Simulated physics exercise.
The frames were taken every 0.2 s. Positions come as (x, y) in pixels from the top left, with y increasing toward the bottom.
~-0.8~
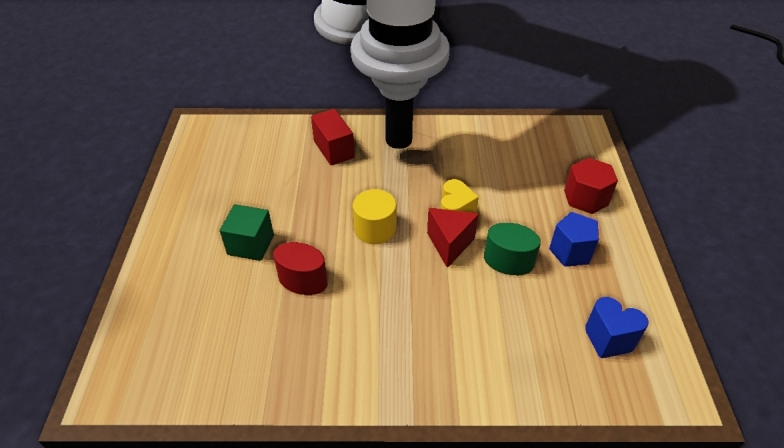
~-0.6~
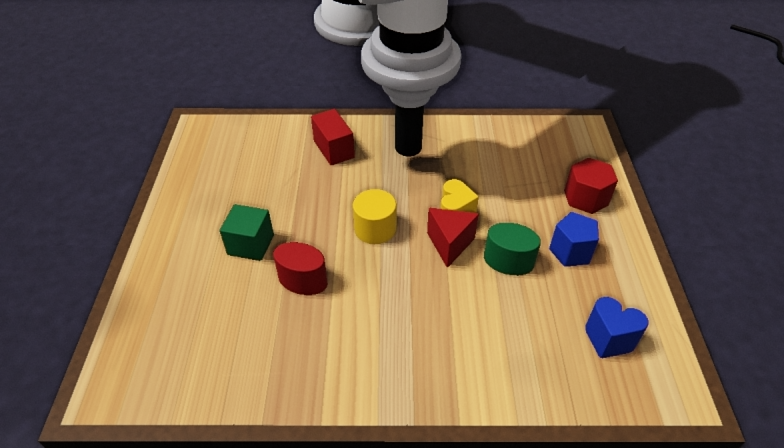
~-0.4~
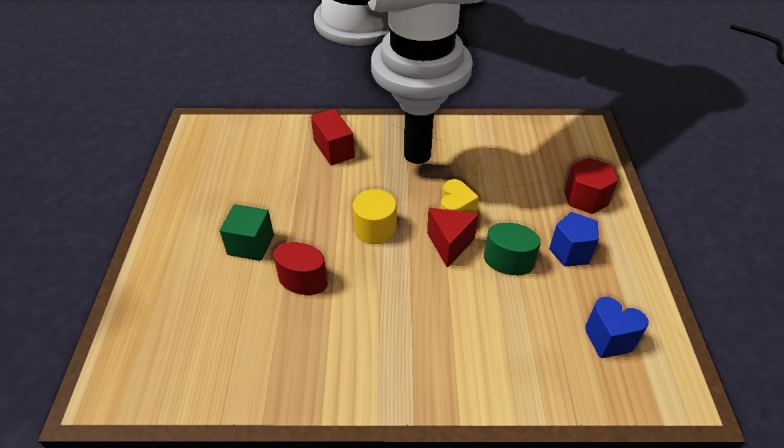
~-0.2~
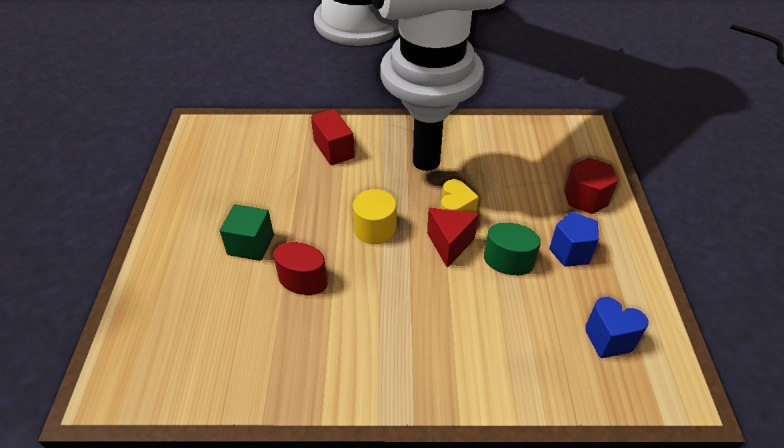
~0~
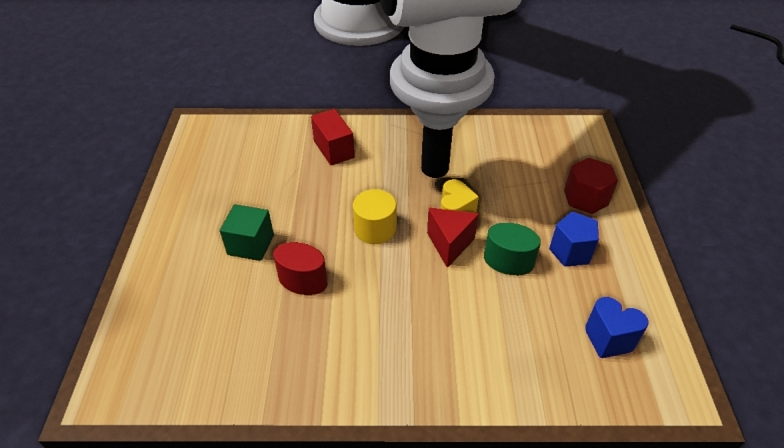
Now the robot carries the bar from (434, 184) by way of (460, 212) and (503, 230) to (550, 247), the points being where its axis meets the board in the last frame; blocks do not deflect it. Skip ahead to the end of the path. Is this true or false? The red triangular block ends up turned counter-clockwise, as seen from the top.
It is false.
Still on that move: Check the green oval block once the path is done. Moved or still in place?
Once the path is done, it is somewhere new.
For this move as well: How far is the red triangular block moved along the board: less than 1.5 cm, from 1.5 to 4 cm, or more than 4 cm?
Travels 1.5 to 4 cm.
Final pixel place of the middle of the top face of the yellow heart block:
Answer: (487, 225).
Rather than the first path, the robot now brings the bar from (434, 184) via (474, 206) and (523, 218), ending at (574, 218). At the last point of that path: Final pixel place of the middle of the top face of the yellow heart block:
Its top centre is at about (472, 207).
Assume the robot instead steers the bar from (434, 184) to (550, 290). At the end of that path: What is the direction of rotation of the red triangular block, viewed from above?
Looking down on the board, it turns clockwise.
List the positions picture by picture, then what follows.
In the first frame, bar tip (399, 141); block tops, red triangular block (453, 221); yellow heart block (458, 194); green oval block (515, 236); blue pentagonal block (580, 227).
In the second frame, bar (408, 148); blocks unchanged.
In the third frame, bar (417, 155); blocks unchanged.
In the fourth frame, bar (426, 162); blocks unchanged.
In the fifth frame, bar (435, 169); red triangular block (453, 221); yellow heart block (458, 194); green oval block (515, 236); blue pentagonal block (580, 227).
The first path, step by step. One third of the way, bar (463, 197); red triangular block (457, 239), turned 20° clockwise; yellow heart block (473, 214), turned 15° clockwise.
Two thirds of the way, bar (507, 215); red triangular block (456, 242), turned 20° clockwise; yellow heart block (487, 225), turned 75° clockwise; green oval block (519, 245), turned 25° anticlockwise.
At the end, bar (555, 232); red triangular block (456, 242), turned 20° clockwise; yellow heart block (487, 225), turned 75° clockwise; green oval block (519, 245), turned 25° anticlockwise; blue pentagonal block (592, 233), turned 20° anticlockwise.
